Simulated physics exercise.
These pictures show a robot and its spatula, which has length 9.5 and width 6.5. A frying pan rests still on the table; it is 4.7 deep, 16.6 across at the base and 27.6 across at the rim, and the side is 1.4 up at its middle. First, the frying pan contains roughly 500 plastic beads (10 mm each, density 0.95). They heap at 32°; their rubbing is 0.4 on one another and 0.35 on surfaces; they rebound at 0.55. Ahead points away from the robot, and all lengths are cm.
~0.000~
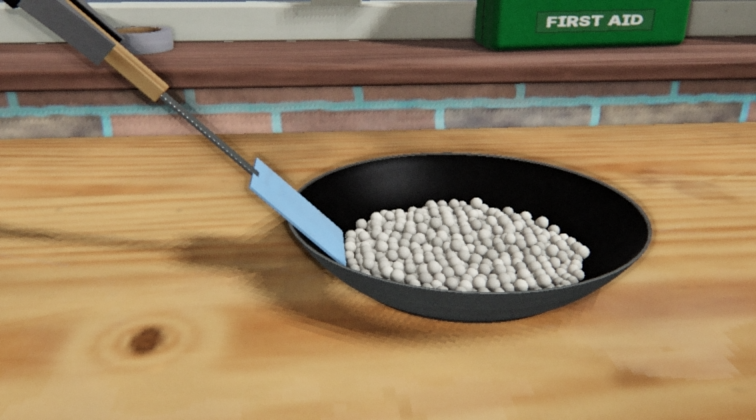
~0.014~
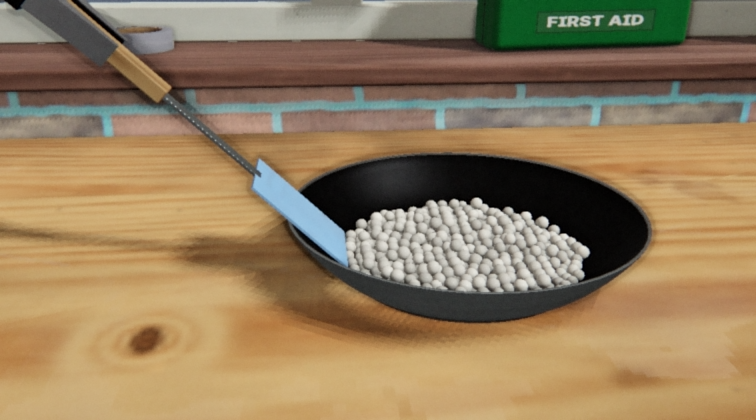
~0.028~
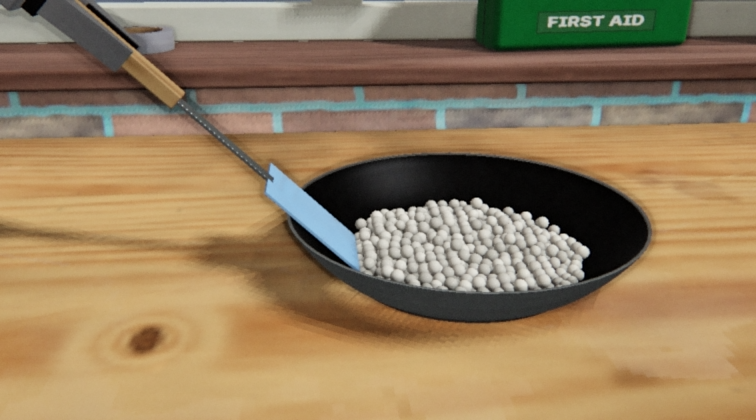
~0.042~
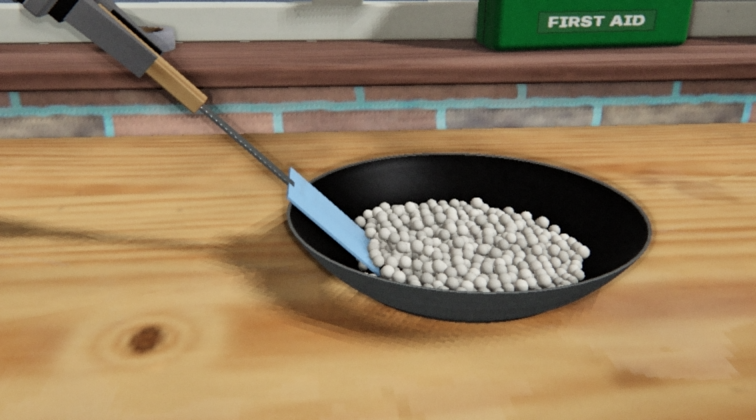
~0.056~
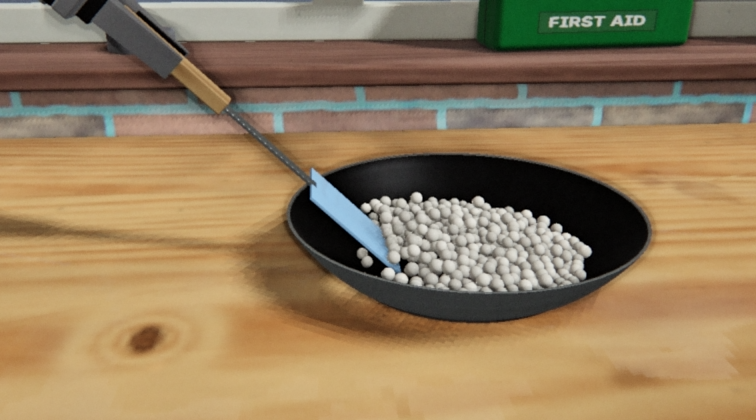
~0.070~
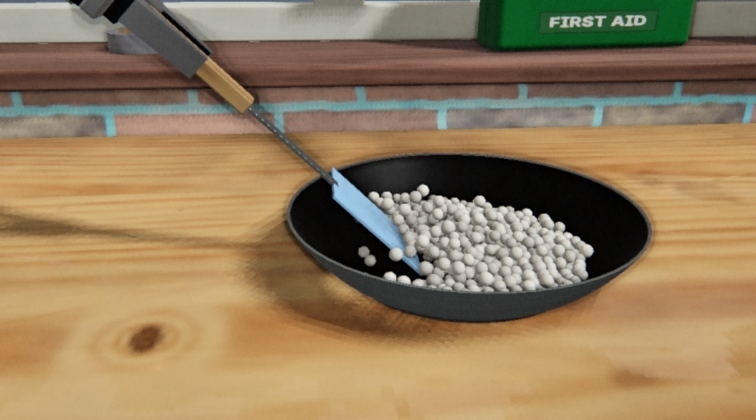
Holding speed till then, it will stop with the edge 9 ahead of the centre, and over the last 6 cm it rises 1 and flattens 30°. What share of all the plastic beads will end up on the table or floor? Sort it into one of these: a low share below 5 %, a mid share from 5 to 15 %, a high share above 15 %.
A mid share, from 5 to 15 %.
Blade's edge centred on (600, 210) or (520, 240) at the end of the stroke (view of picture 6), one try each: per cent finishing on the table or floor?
Around 25 per cent for the first try and 0 per cent for the second.
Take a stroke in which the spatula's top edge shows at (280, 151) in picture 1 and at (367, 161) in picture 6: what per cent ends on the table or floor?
10 %.
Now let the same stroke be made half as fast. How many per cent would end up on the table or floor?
Estimated result: Some 0 %.
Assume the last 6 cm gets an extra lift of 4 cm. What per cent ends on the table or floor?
10 %.
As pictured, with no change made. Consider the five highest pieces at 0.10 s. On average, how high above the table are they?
8 cm or so.
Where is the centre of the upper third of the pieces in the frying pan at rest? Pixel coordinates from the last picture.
It is centred around (568, 226).
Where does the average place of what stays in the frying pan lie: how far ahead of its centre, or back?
Roughly 4.0 cm ahead of the centre.
After 0.10 s, sloping 45°, highest piece 10 above the table; 501 in the frying pan, 1 on the blade or in flight.
After 0.14 s, sloping 37°, highest piece 12 above the table; 501 in the frying pan, 1 on the blade or in flight.
After 0.36 s, sloping 15°, highest piece 5 above the table; 463 in the frying pan, 34 on the table or floor, 5 on the blade or in flight.
After 1.41 s, sloping 15°, highest piece 5 above the table; 463 in the frying pan, 39 on the table or floor.
At rest, 463 in the frying pan, 39 on the table or floor. That is 8 % on the table or floor.
